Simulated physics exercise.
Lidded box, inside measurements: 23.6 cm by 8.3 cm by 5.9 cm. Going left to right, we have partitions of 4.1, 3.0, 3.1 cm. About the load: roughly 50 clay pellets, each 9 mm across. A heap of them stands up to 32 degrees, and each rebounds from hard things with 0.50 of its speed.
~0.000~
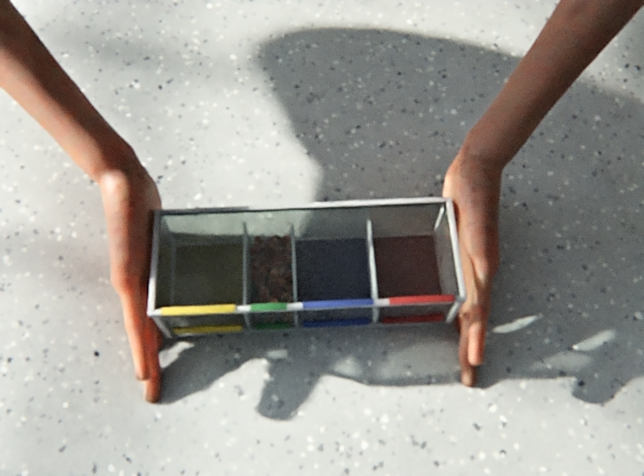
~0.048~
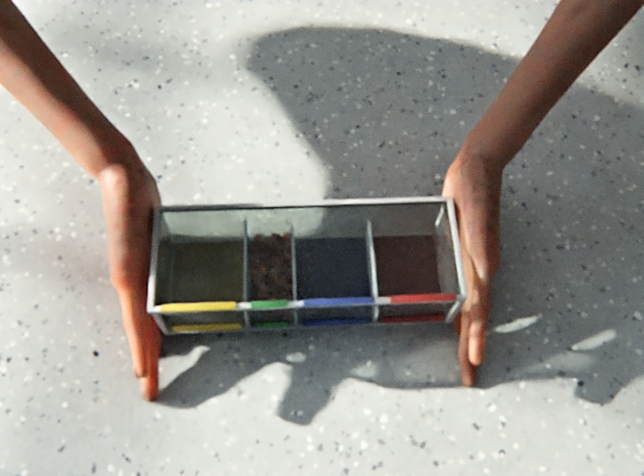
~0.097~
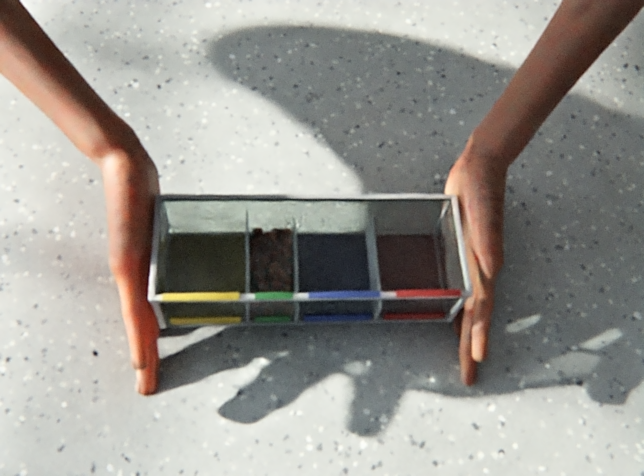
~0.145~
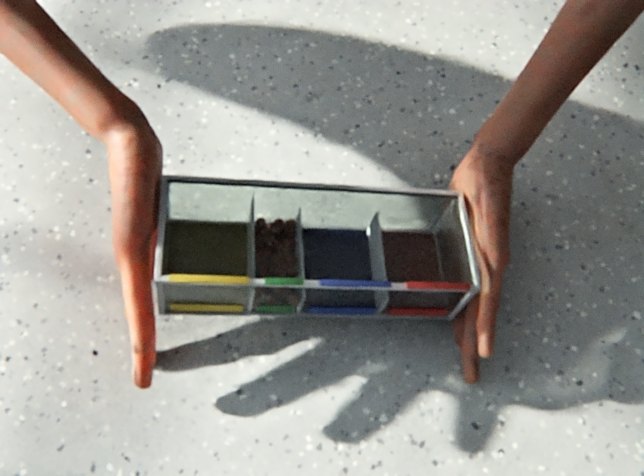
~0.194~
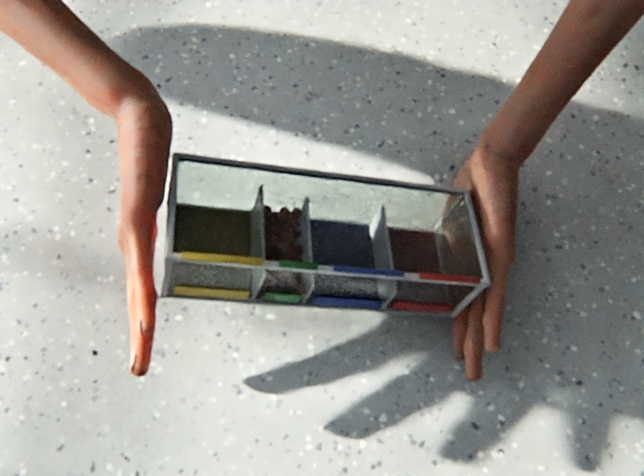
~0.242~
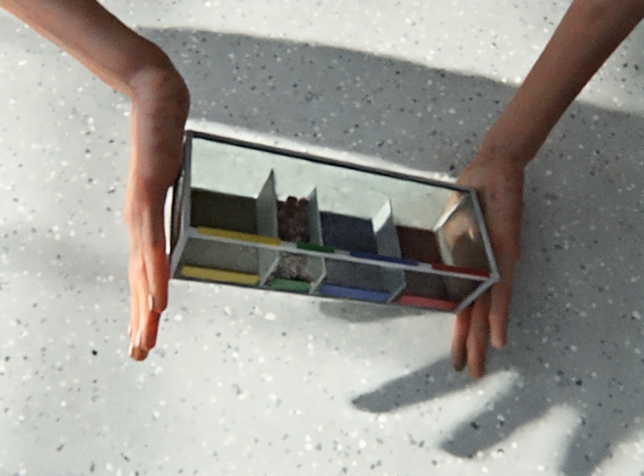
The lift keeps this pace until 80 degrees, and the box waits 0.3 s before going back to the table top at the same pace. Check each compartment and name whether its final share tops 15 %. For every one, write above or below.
Red above, blue below, green above, yellow below.
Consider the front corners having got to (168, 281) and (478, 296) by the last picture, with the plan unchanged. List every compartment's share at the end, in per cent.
Final per cent - red: 10; blue: 0; green: 90; yellow: 0.
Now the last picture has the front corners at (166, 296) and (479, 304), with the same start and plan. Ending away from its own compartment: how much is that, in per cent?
Near 10 %.
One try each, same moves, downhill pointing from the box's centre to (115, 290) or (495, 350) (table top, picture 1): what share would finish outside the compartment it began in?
That would be close to 0 per cent and then close to 35 per cent.
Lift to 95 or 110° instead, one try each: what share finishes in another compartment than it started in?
I'd expect close to 75 and then close to 100 per cent.
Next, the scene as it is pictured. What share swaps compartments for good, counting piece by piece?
I'd say close to 25 percent.
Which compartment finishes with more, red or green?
Fuller: Green.
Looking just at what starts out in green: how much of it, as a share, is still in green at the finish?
It works out to near 70 percent.
Then, at 0.92 s, tilt 80 degrees; red 15 %, blue 10 %, green 80 %.
After 1.38 s, tilt 41 degrees; red 20 %, blue 5 %, green 75 %.
After 1.90 s, tilt 0 degrees; red 20 %, blue 5 %, green 75 %.
By 2.3 s all is still; red 20 %, blue 5 %, green 75 %, yellow 0 %.
